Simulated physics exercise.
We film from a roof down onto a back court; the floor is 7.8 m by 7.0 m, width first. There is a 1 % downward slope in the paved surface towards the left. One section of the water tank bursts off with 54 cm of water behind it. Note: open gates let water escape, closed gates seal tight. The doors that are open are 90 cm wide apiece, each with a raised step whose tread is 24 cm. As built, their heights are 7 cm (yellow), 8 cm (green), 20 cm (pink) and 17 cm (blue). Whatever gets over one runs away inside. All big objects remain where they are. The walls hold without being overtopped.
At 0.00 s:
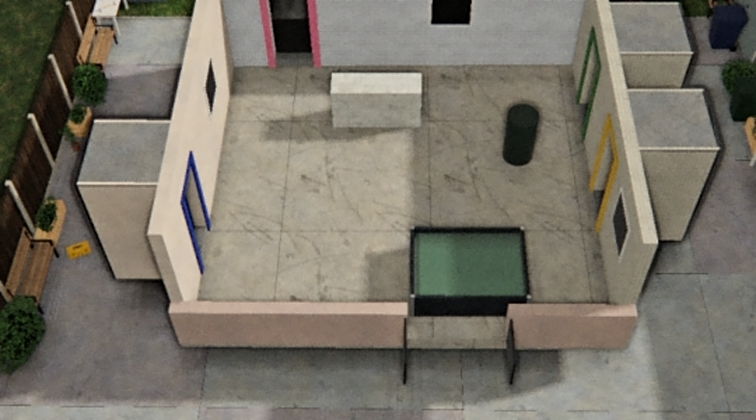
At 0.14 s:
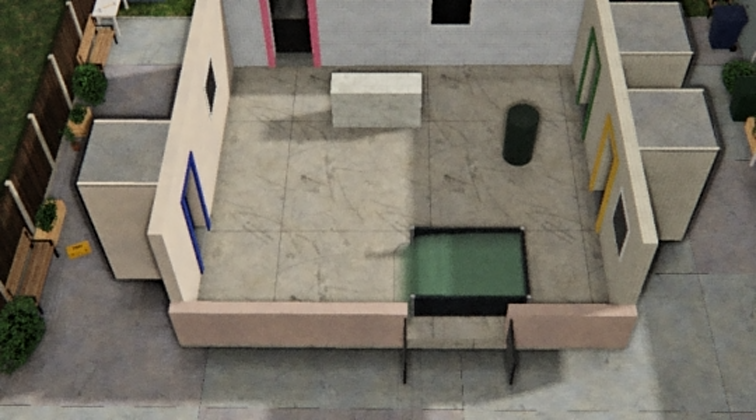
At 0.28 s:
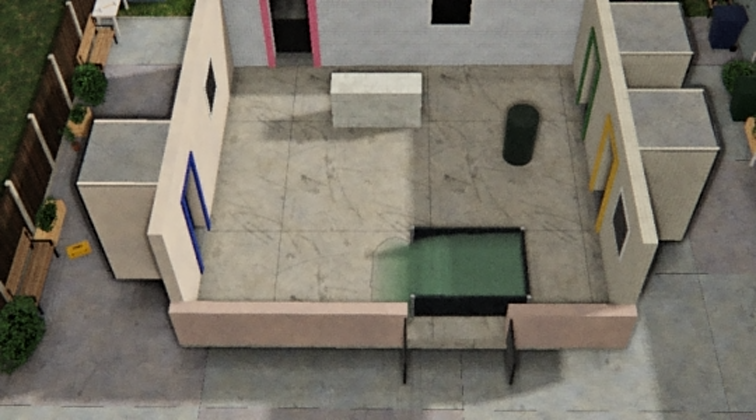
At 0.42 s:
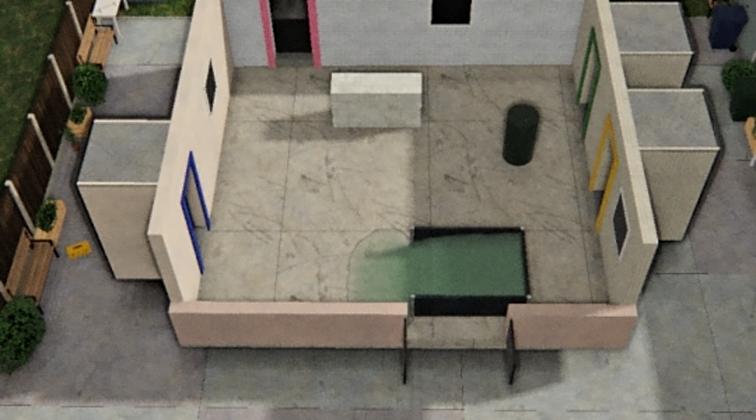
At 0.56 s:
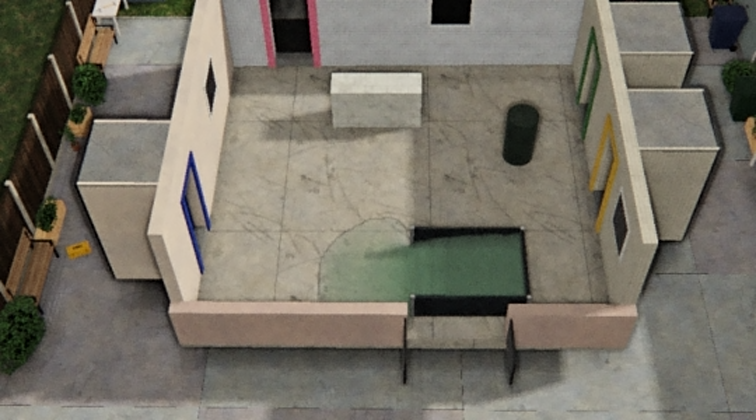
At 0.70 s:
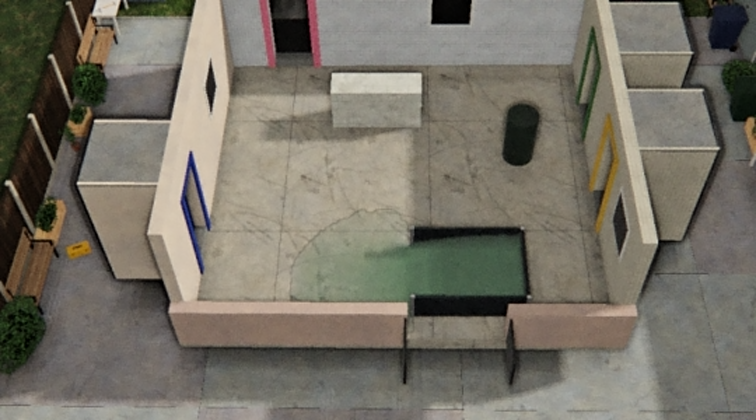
A walled courtyard stayed still while green water poured out of the left side of a dark-framed tank near the front wall, spreading leftward across the paved floor in a widening, rounded sheet.
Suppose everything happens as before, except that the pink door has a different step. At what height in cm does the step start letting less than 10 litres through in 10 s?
At about 12 cm.
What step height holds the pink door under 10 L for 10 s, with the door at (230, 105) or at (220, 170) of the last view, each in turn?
Minimums: Roughly 9.0 cm and 9.0 cm.
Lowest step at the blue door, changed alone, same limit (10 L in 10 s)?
Blue: Roughly 19 cm.
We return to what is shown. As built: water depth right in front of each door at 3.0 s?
Centimetres: Yellow = 0, green = 0, pink = 0, blue = 24.
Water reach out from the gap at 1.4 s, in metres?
About 4.2 m.
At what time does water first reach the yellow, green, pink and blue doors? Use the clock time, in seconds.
Yellow not within the 10 s, green not within the 10 s, pink 4.5 s, blue 1.4 s.
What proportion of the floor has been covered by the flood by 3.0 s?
Around 30 per cent of the floor.
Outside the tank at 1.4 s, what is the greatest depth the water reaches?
23 cm.
After 1.4 s water covers 20 % of the floor, deepest (23 cm) near (406, 286); it has not reached the pink door.
After 3.0 s water covers 30 % of the floor, deepest (30 cm) near (193, 326); it has not reached the pink door.
After 10.0 s water covers 70 % of the floor, deepest (11 cm) near (223, 140); 8 cm at the pink door, 0 litres in over its 20 cm step.
At the pink door as built, the water arrived by 4.7 s and peaked near 15 cm at 5.8 s.
With a step of 10 cm, 24 litres would have come in within the 10 s; with 13.5 cm, 3 litres. So under 10 litres takes about 12 cm.
